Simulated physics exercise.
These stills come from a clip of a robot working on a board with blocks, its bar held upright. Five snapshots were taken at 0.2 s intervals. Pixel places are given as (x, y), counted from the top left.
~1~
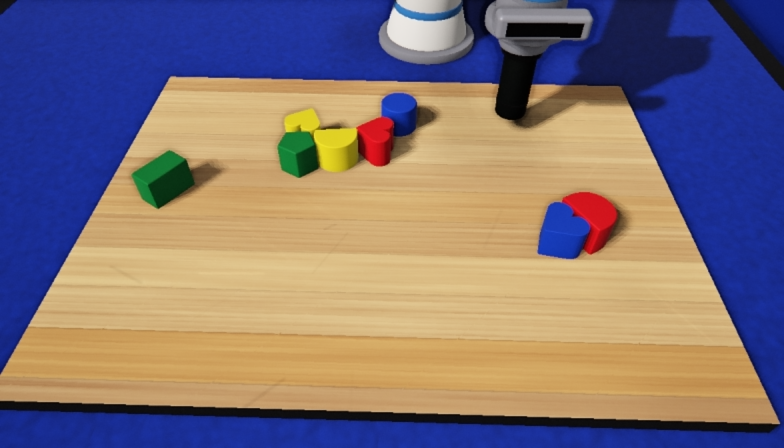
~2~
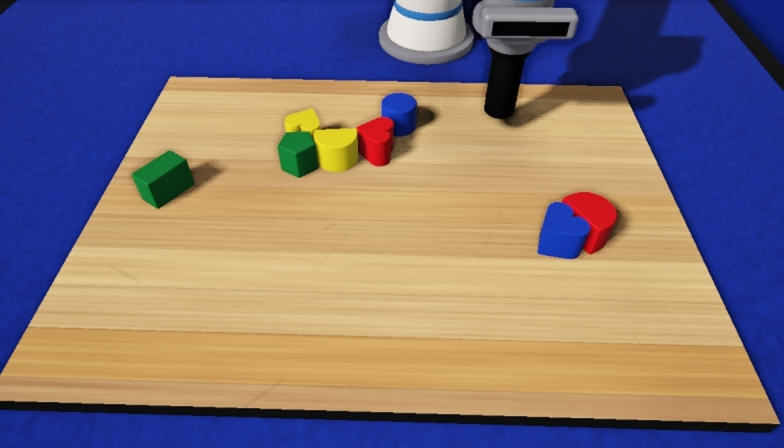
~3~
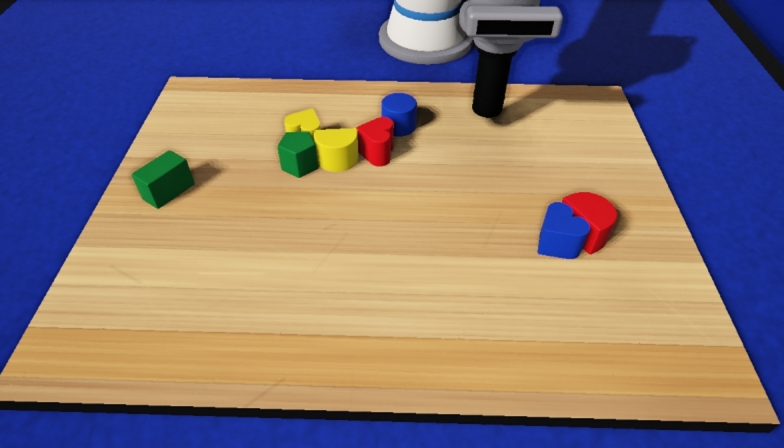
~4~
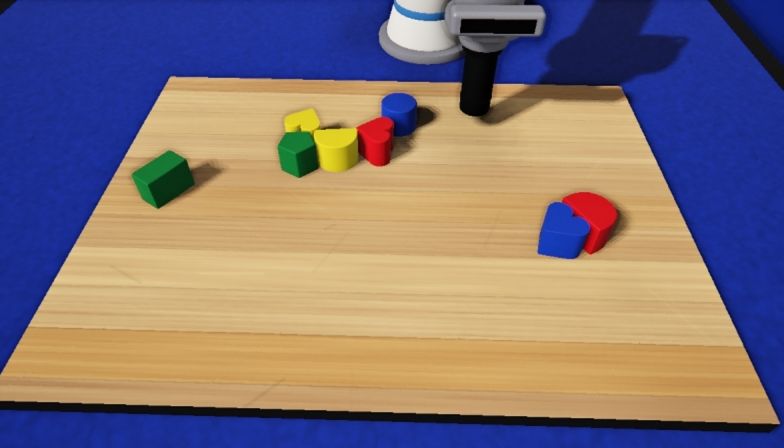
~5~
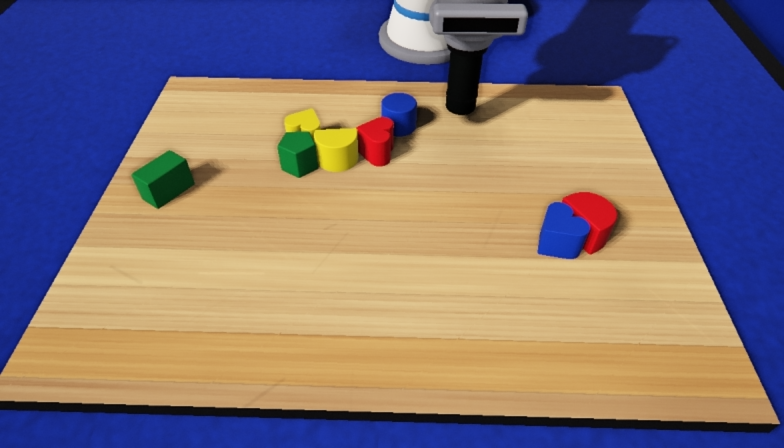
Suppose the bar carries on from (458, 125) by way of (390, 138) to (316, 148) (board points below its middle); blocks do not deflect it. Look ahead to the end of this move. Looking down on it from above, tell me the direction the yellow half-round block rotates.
Rotates clockwise.
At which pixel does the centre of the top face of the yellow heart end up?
For the centre of its top, I'd go with (285, 118).
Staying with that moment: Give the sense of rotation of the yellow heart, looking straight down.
From above, it looks like the yellow heart goes clockwise.
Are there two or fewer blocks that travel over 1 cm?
No, it doesn't check out.
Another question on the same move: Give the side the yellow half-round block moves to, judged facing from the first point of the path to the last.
It goes left.
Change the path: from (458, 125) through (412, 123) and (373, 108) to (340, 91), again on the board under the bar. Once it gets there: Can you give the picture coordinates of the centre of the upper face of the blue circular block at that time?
About (352, 98).
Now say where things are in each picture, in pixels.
Bar tip (510, 112); block tops, yellow heart (304, 119); yellow half-round block (336, 137); red heart (377, 128); blue circular block (399, 102), in the first frame.
Bar (499, 111); blocks unchanged, in the second frame.
Bar (487, 110); blocks unchanged, in the third frame.
Bar (474, 109); blocks unchanged, in the fourth frame.
Bar (460, 107); yellow heart (304, 119); yellow half-round block (336, 137); red heart (377, 128); blue circular block (399, 102), in the fifth frame.
What follows on the original path. One third of the way, bar (413, 116); blue circular block (383, 101).
Two thirds of the way, bar (363, 123); yellow half-round block (318, 150), turned 35° clockwise; red heart (356, 138), turned 60° anticlockwise; blue circular block (354, 98).
At the end, bar (314, 129); yellow heart (285, 118), turned 25° clockwise; yellow half-round block (318, 151), turned 40° clockwise; red heart (347, 139), turned 100° anticlockwise; blue circular block (353, 98).
